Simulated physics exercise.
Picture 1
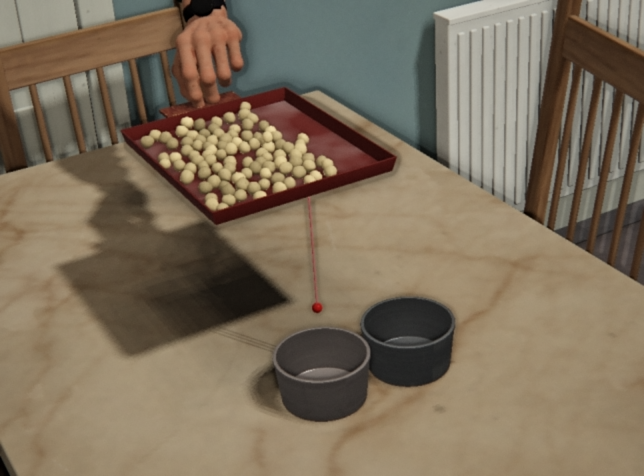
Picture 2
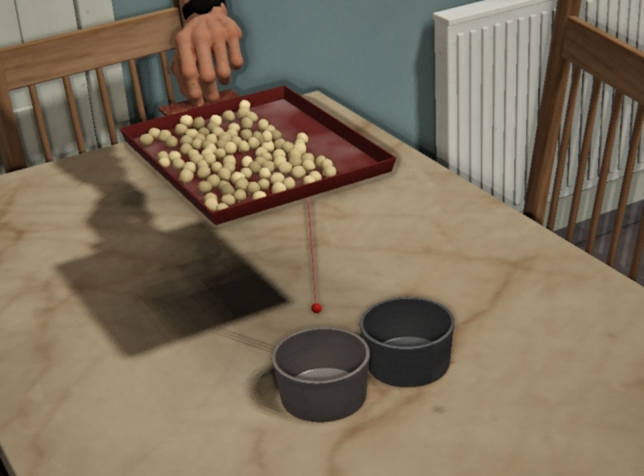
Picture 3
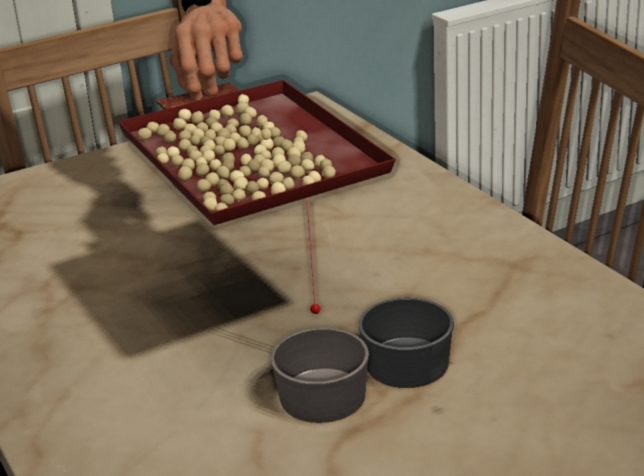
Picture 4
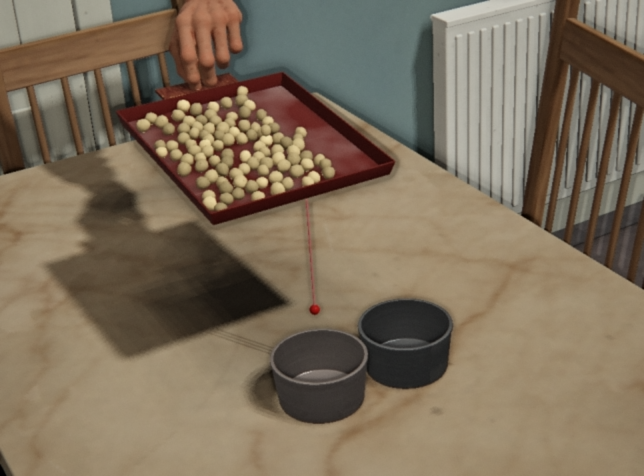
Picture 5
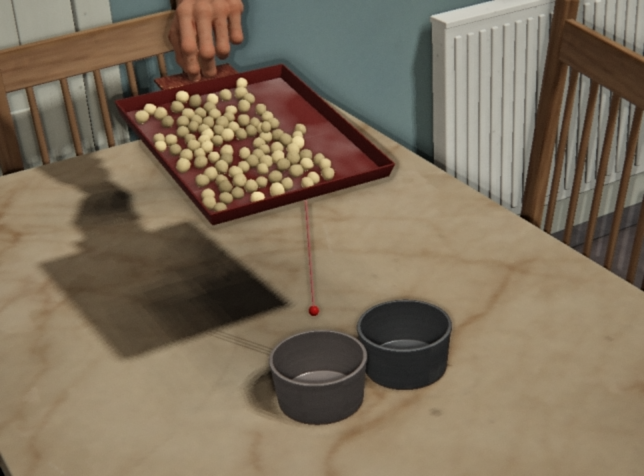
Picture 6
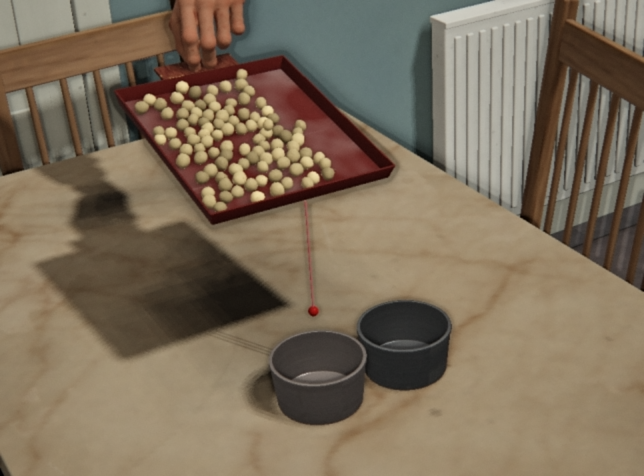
A red tray of small round, pale nuts, held by a hand at its back edge above two dark dishes on a table, started level, then tilted slightly as its back edge rose.
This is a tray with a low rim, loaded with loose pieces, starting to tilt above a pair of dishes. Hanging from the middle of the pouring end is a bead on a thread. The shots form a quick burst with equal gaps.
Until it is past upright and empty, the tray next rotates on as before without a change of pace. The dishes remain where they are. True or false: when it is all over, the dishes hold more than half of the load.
True.
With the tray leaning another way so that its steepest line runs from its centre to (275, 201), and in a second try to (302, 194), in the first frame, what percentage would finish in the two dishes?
30 %, give or take, and then 70 %.
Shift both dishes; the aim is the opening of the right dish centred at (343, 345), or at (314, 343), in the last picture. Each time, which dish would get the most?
The right of the pair the first time, the right of the pair the second.
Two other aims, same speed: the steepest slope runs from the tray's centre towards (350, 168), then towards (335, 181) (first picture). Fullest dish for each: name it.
1: The dish to the right. 2: The dish to the right.
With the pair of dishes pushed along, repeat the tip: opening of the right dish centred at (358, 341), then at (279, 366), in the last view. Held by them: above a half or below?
Try 1: In excess of half; try 2: Not up to half.
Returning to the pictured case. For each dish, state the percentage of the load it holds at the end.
Left dish around 40 percent; right dish around 40 percent.
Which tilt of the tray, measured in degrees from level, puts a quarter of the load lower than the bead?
Roughly 105 degrees of turn.
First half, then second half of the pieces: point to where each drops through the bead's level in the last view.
(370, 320), then (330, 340).
Shortly afterwards, tray tipped steeply; all but a few on the tray; only a few in the air.
Next, tray tipped right over; all but a few on the tray; only a few in the right dish.
Some moments later, tray tipped past a quarter turn; near a third in the left dish; near a third in the right dish; near a quarter outside both.
In the end, tray tipped past a quarter turn; near a third in the left dish; near a third in the right dish; near a quarter outside both.
